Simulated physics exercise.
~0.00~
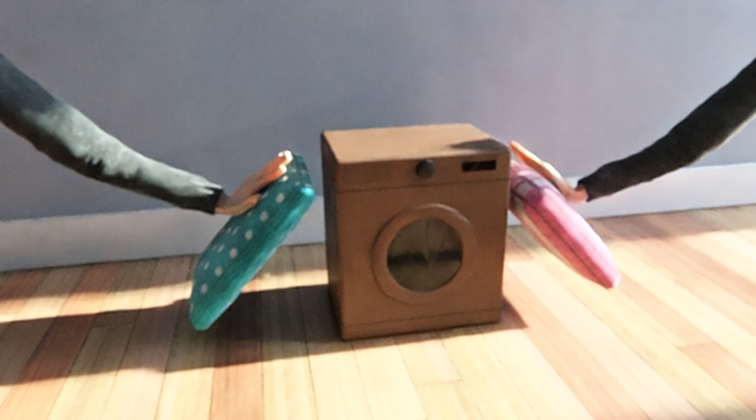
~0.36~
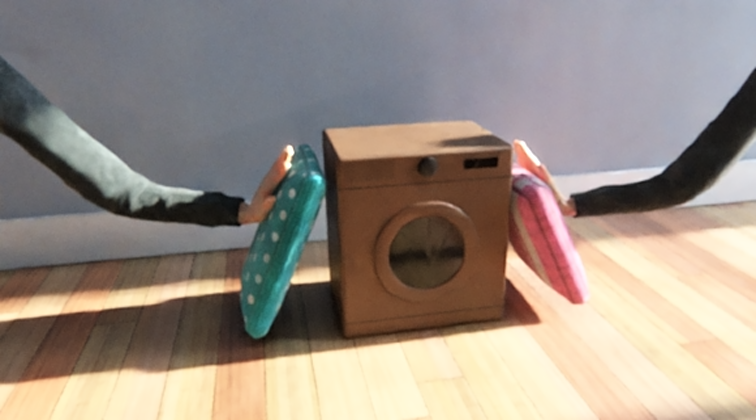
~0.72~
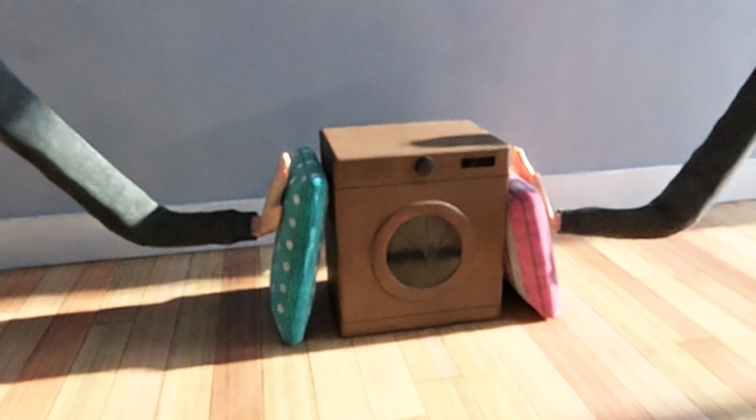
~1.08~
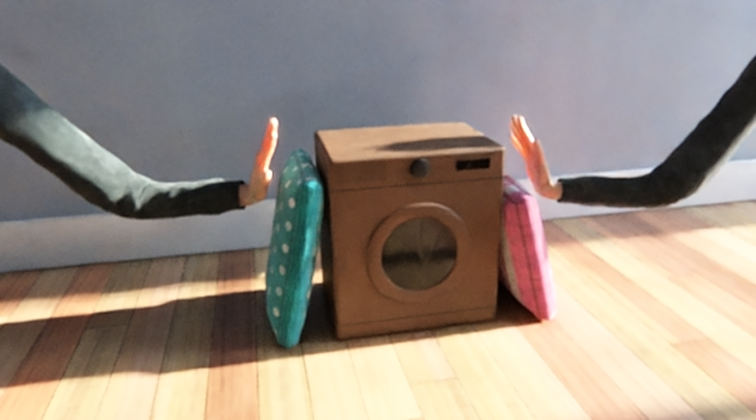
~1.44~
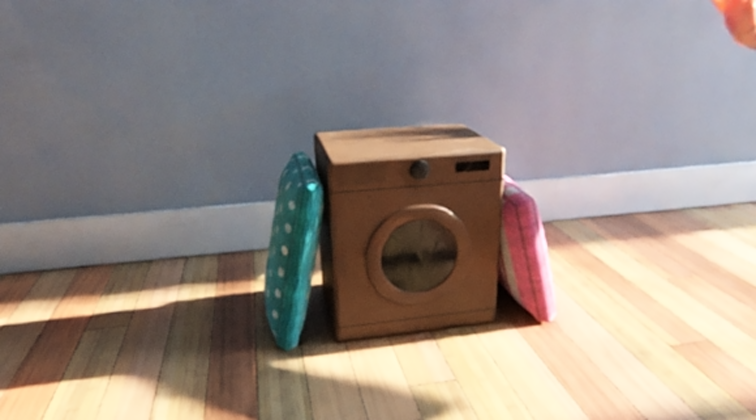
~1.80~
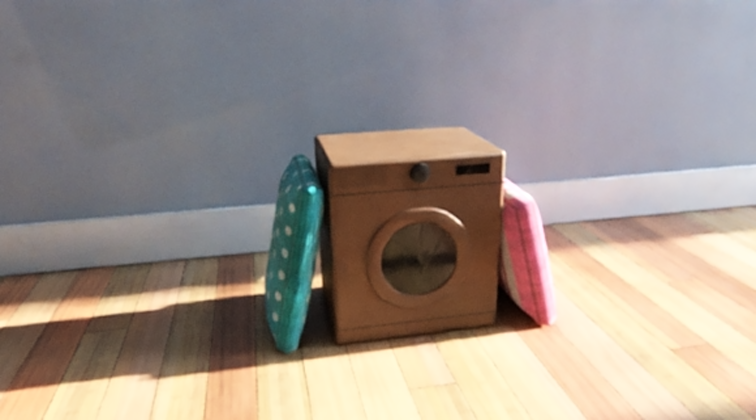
A turquoise pillow with white dots and a pink cushion are pushed by two hands against the left and right sides of a brown machine on a wooden floor; the hands let go and withdraw, and both stay leaning there.
